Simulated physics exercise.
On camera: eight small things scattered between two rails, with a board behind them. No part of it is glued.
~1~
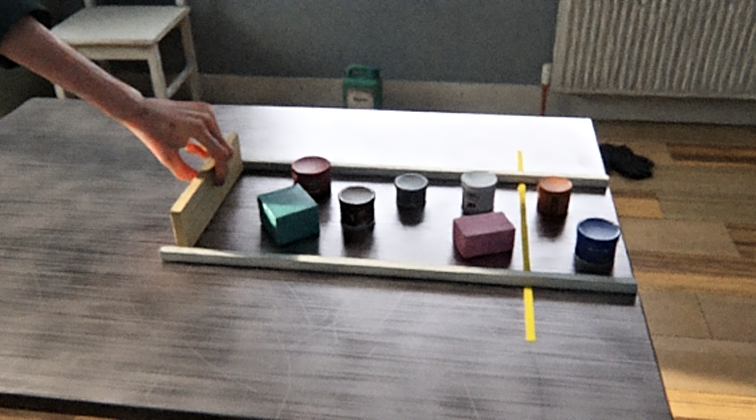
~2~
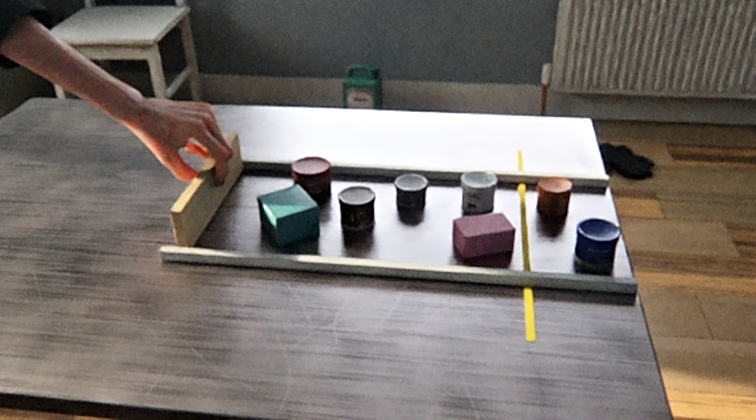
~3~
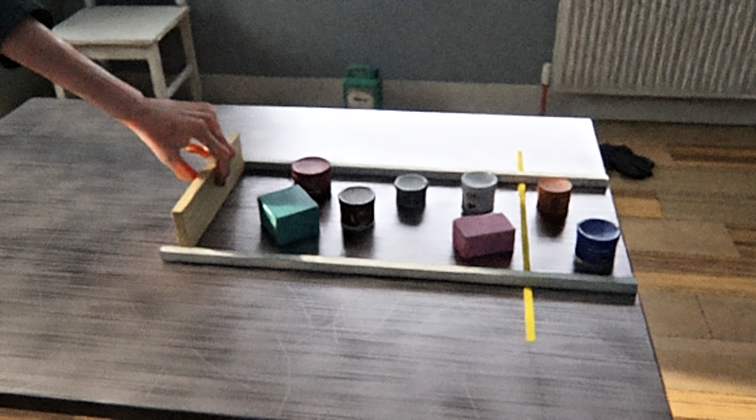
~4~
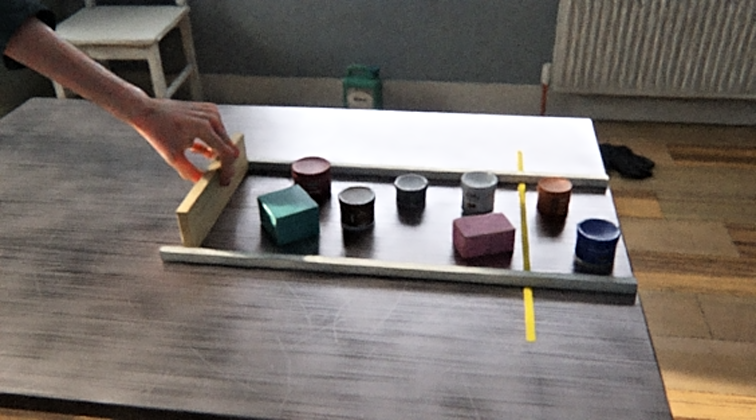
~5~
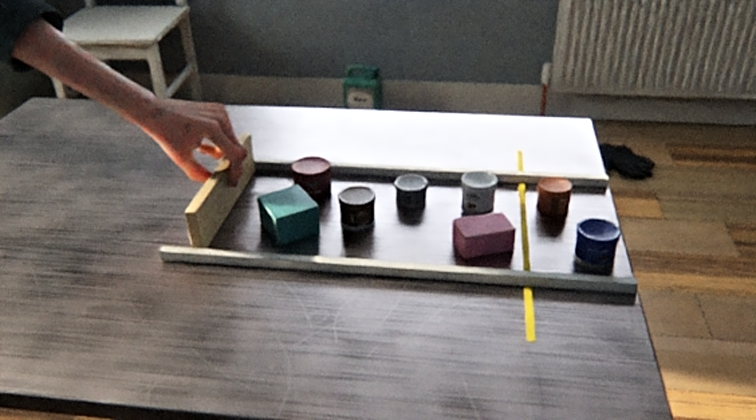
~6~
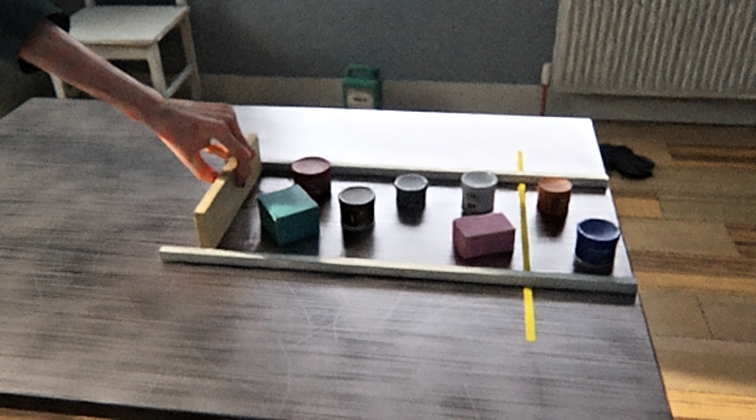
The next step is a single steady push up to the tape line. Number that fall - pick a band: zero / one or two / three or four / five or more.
Band: One or two.
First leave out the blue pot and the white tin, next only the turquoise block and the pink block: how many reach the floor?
Counts - first: 0; second: 0.
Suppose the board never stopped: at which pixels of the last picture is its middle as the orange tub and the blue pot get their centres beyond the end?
(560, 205) and (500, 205), more or less.
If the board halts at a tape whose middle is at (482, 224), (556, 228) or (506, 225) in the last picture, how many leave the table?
Down on the floor: 0, 2 and 1.
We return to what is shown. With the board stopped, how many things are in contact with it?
3.
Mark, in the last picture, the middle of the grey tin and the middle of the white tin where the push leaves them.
Roughly (565, 206) for the first and roughly (584, 219) for the second.
Soon after, none off yet; blue pot at rest near (596, 243); orange tub at rest near (554, 196); pink block at rest near (483, 235).
In the end, the number that fall off is one or two; gone, blue pot.
